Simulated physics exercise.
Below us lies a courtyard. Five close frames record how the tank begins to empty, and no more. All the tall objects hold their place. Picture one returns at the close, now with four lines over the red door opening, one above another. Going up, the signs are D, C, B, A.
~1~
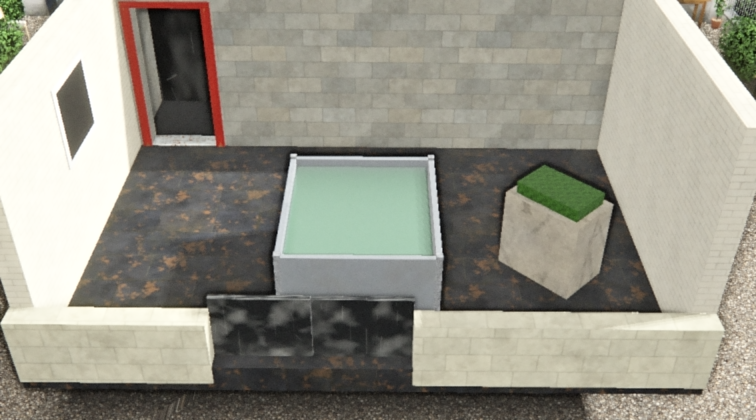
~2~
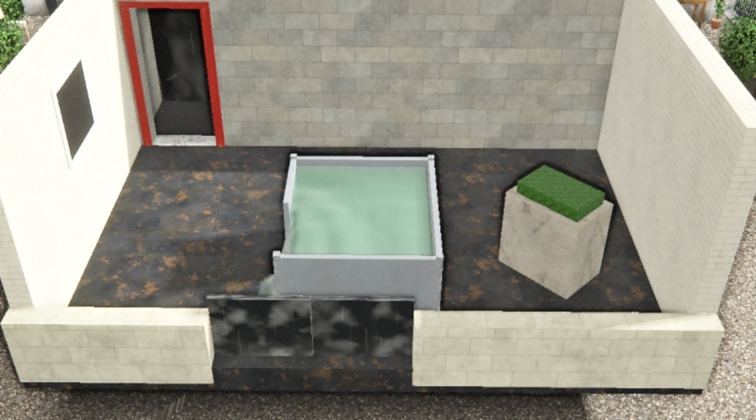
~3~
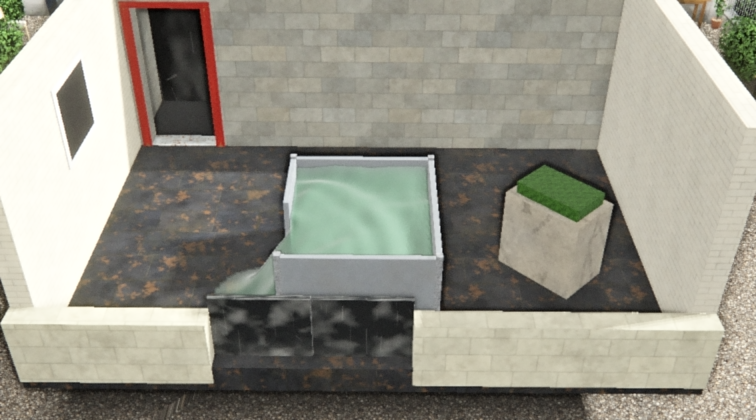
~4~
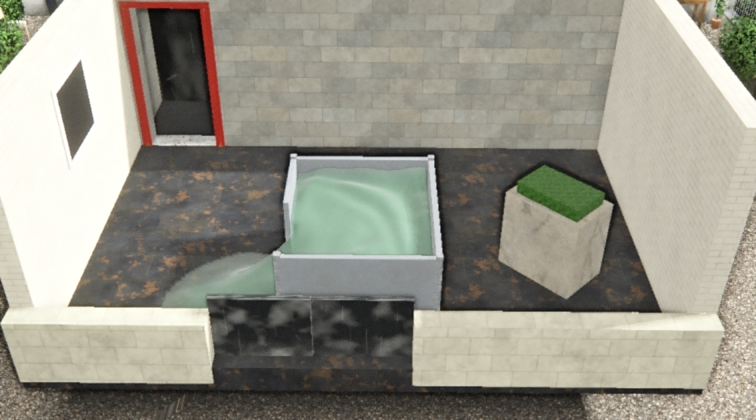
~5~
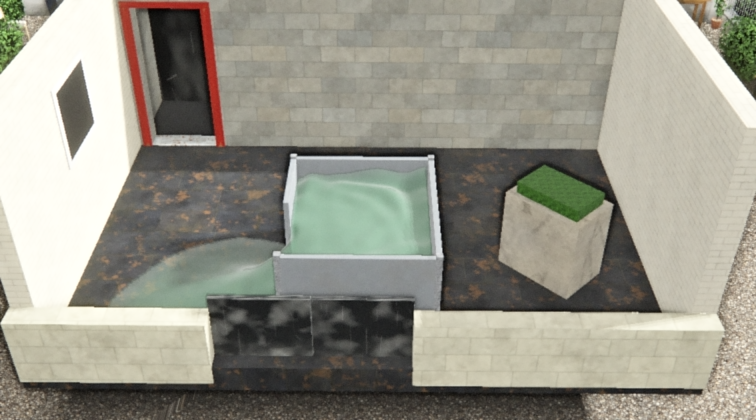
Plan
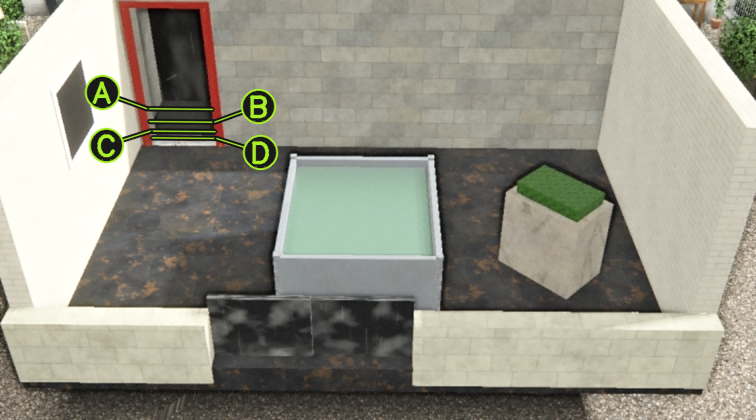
The footage shows a walled courtyard with a red doorway, a stone block topped with green, and a tank of pale green water, which ripples as water pours out at its left side and spreads leftward across the dark floor.
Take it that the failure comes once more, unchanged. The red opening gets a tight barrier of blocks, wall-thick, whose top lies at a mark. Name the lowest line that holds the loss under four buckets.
B will do.
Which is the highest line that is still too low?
C.
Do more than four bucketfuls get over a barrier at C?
Yes, it does.
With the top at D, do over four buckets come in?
Yes.
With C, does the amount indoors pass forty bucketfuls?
No.
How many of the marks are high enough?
Two of them.
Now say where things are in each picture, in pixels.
In the first frame, water in the tank at rest, its middle at (360, 210); foot of the red doorway at (185, 145); shut gate at (311, 306).
In the second frame, water covers 1 % of the ground, its front hidden from here.
In the third frame, front seen at (230, 283), 3 % of the ground wet.
In the fourth frame, front seen at (193, 278), 7 % of the ground wet.
In the fifth frame, front seen at (153, 272), 12 % of the ground wet.
On the marked copy, A at (179, 109); B at (181, 121); C at (183, 131); D at (184, 138); from the bottom up D, C, B, A.
With A, nothing gets over.
With B, a bucket or two gets in.
With C, about 15 bucketfuls get in.
With D, dozens of bucketfuls pour in.
